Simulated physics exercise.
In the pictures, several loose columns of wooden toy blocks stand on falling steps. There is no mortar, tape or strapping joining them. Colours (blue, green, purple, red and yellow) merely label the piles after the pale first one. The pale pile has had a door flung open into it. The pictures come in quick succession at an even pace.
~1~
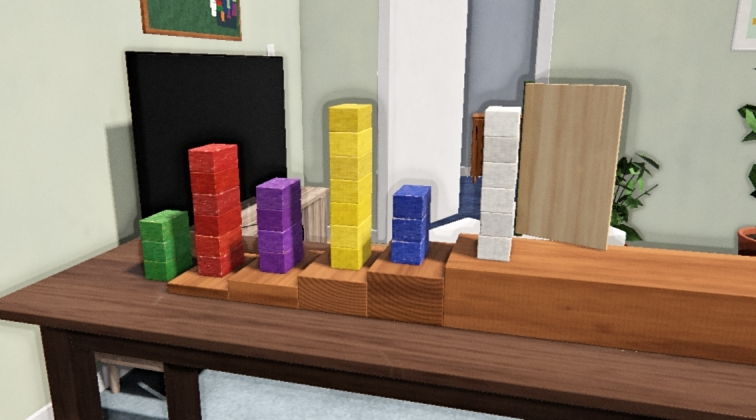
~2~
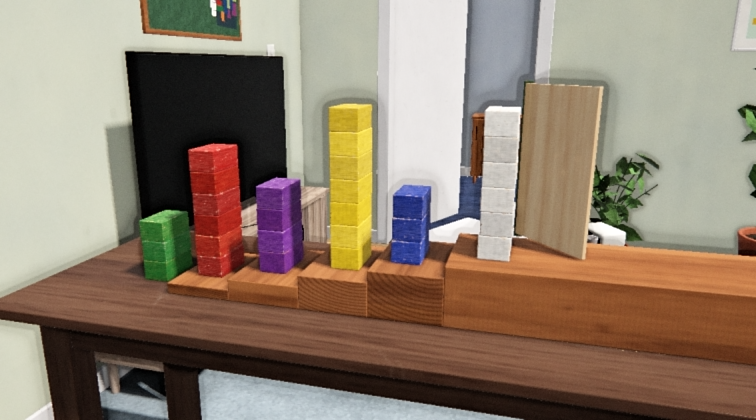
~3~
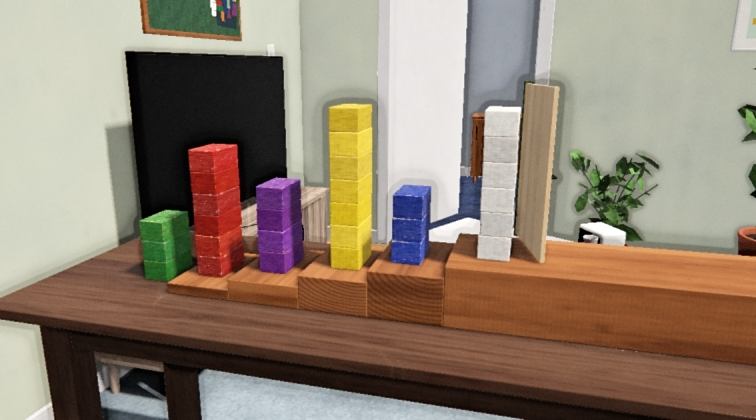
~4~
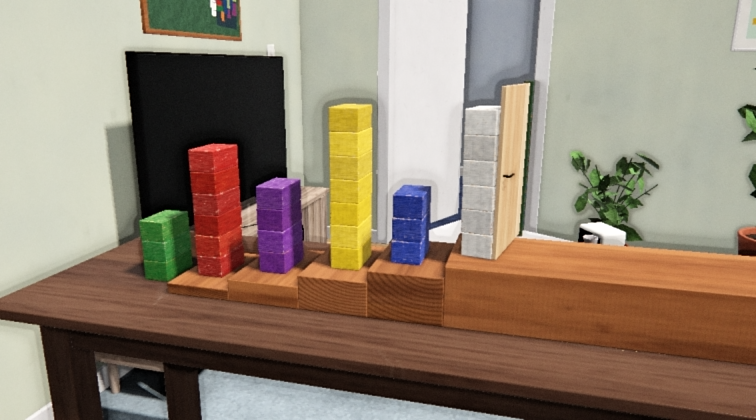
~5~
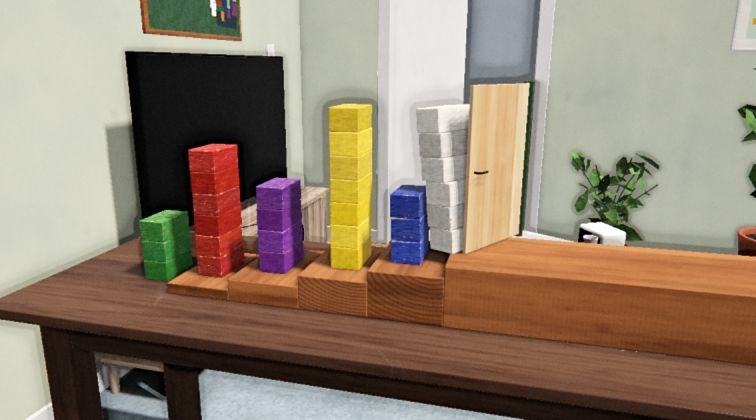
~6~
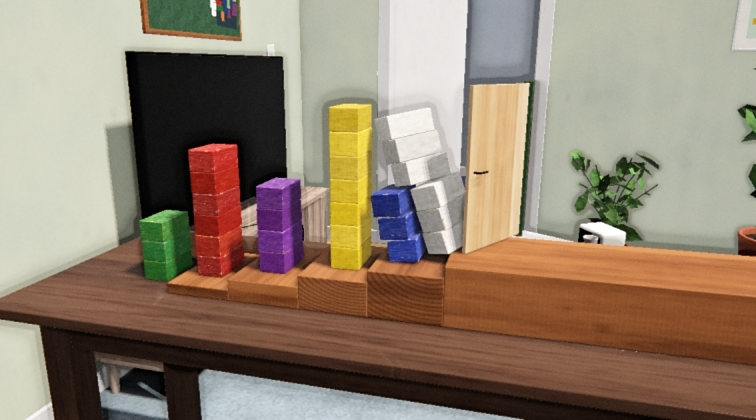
A door swings left into the white block column, which leans against the blue blocks.
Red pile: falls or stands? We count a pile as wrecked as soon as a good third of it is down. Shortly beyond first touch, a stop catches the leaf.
Falls.
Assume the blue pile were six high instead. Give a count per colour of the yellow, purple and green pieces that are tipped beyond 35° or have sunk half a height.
The numbers come out as yellow 6, purple 3 and green 2.
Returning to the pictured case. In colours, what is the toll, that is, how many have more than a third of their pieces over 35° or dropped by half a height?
Toll: 5.
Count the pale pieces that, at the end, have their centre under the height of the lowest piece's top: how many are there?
4 pale pieces.
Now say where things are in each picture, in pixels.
In the first picture (places mark the middle of the side facing us), door edge (622, 121) swinging in; top red block (227, 158); top blue block (407, 207); the rest undisturbed.
In the second picture, door edge (598, 124) swinging in; top red block (227, 158).
In the third picture, door edge (554, 125) swinging in; top red block (227, 158).
In the fourth picture, door edge (502, 123) past square; top red block (227, 158).
In the fifth picture, door edge (470, 121) past square, top of the pale pile leaning barely; top red block (227, 158); top blue block (404, 207) shifted a little; one has shifted.
In the sixth picture, door edge (470, 121) past square, top of the pale pile leaning a little; top red block (227, 158); top blue block (385, 206) leaning a little; 3 disturbed, none down.
Soon after the last picture, 4 of the pale pile down; none of the 6 red blocks down (0 of 23 in all colours); top red block unmoved; top blue block leaning clearly.
A little later, 5 of the pale pile down; none of the 6 red blocks down (10 of 23 in all colours); top red block shifted about its own height; top yellow block leaning steeply, some two heights lower.
Later still, 5 of the pale pile down; 5 of the 6 red blocks down (19 of 23 in all colours); top red block upside down; top purple block leaning steeply, some two heights lower.
After that, 5 of the pale pile down; 6 of the 6 red blocks down (22 of 23 in all colours); top red block on its side; top green block on its side.
At rest, 5 of the pale pile down; 6 of the 6 red blocks down (22 of 23 in all colours); top red block upside down; top yellow block upside down. As the last picture would show them, middles, top yellow block near (92, 297).
